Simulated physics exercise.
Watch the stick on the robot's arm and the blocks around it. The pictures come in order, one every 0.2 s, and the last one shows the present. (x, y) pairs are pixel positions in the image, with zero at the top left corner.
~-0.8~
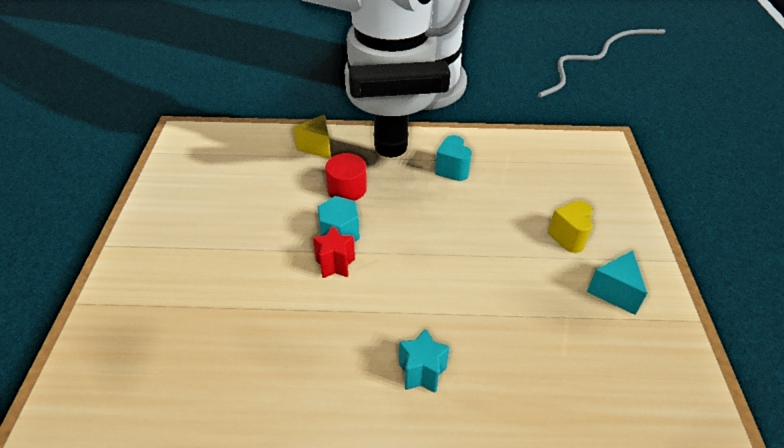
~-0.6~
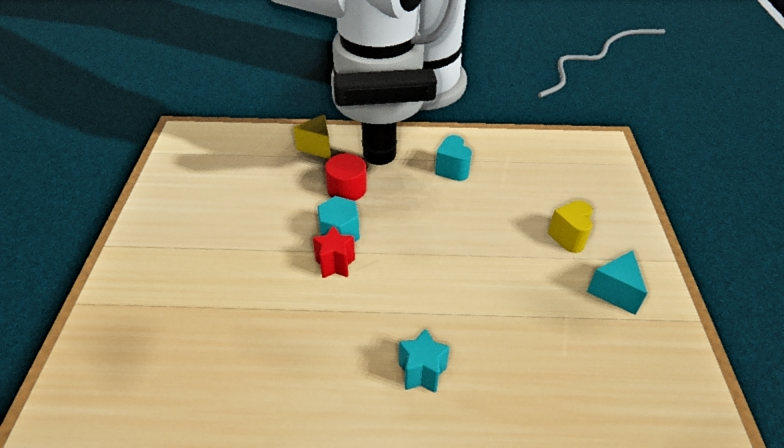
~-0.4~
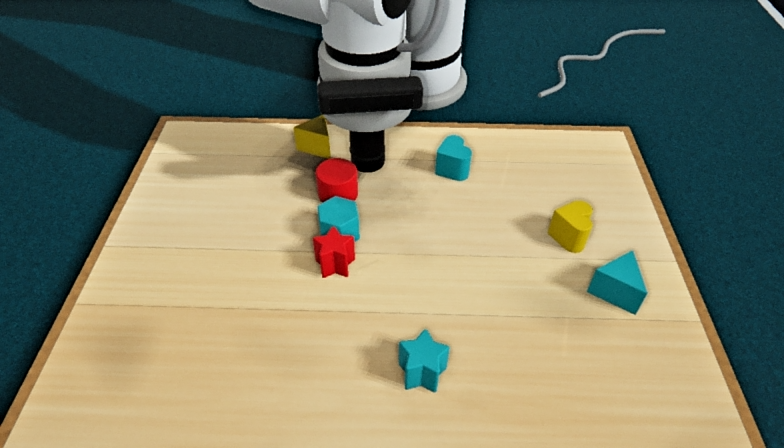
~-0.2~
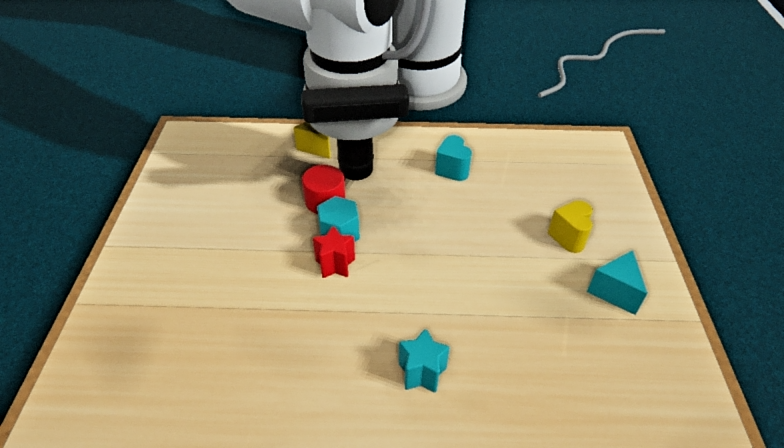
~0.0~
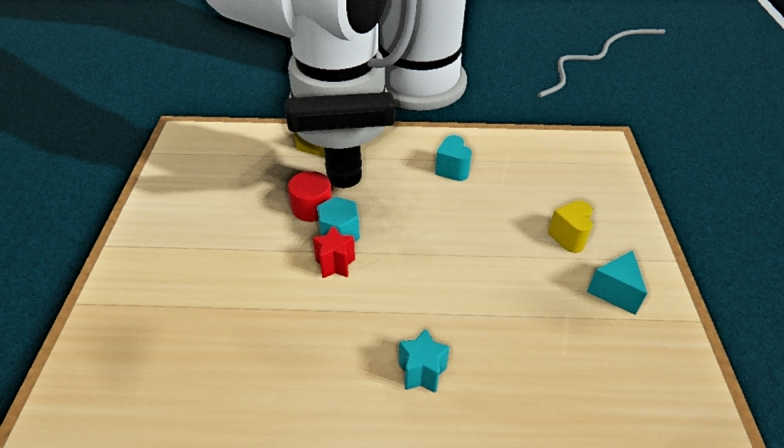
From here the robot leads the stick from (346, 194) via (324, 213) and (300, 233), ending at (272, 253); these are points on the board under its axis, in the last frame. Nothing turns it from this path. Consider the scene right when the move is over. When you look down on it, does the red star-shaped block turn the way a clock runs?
Yes
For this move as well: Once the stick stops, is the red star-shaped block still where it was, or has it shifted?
It gets displaced.
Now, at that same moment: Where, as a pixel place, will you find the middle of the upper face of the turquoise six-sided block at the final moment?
It is going to be at (328, 225).
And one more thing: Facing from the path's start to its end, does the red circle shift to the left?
No, that is not how it ends up.
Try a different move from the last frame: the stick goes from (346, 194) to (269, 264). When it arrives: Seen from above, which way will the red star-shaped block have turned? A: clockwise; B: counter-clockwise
Option A.
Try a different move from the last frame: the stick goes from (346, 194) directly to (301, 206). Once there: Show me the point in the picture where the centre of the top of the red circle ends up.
Near (264, 201).
On the path given first. One third of the way, stick at (322, 197); red circle at (282, 197); red star-shaped block at (333, 246); turquoise six-sided block at (336, 216), turned 15° anticlockwise.
Two thirds of the way, stick at (297, 217); red circle at (256, 206); red star-shaped block at (336, 251), turned 20° clockwise; turquoise six-sided block at (328, 225), turned 70° anticlockwise.
At the end, stick at (269, 237); red circle at (237, 212); yellow triangular piece unmoved; red star-shaped block at (336, 251), turned 20° clockwise; turquoise six-sided block at (328, 225), turned 70° anticlockwise.
